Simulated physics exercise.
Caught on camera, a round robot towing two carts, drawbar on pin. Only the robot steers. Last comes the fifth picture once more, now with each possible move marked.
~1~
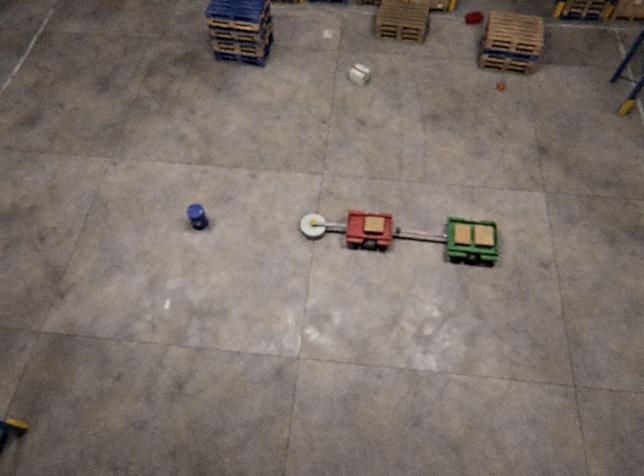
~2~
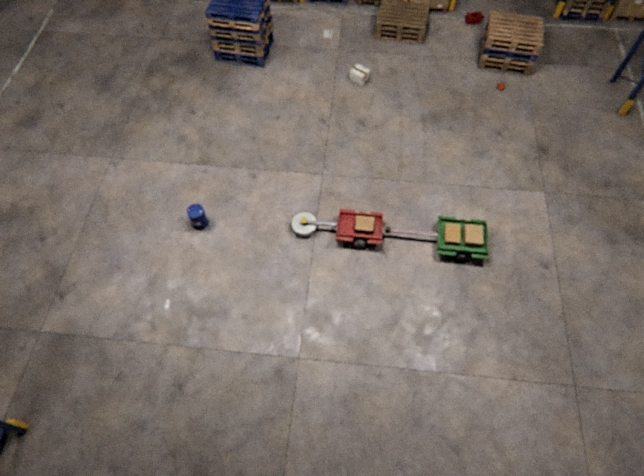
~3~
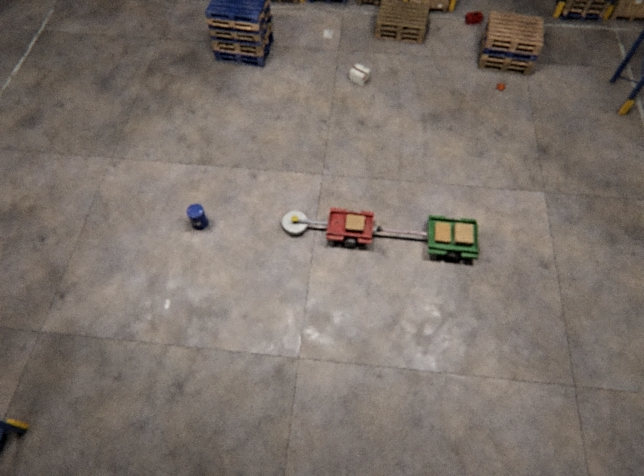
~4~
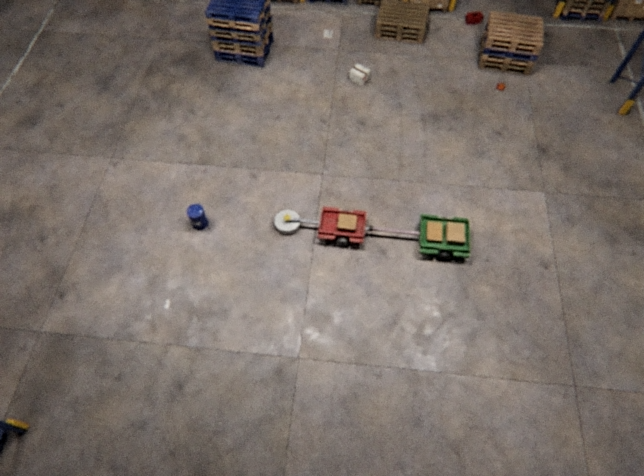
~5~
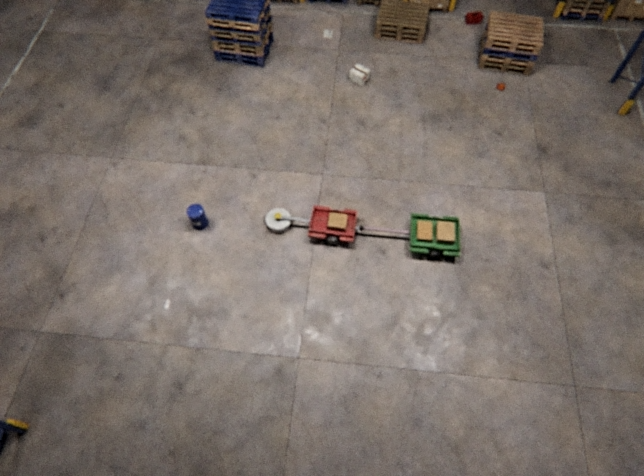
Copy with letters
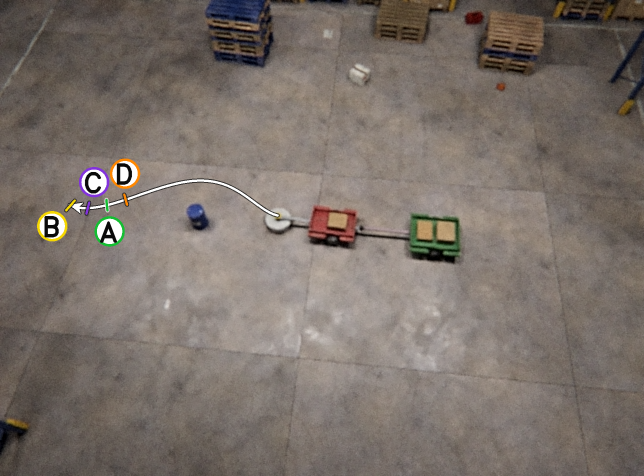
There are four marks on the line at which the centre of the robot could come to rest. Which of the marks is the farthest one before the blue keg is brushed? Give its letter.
It should halt at C.
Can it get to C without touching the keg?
Yes.
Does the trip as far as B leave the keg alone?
For that mark, no.
On the marked copy, A at (107, 205); B at (71, 205); C at (88, 208); D at (126, 200); the route from (278, 216) via (179, 183) to (69, 205).
Following C. Soon after the start, robot (222, 187), last cart (363, 226).
Later, robot (152, 195), last cart (297, 208).
In the end, robot (91, 212), last cart (241, 198); nothing has been touched.
As for the rest, A is safe but short; B is too far, the keg has been hit; D is safe but short.
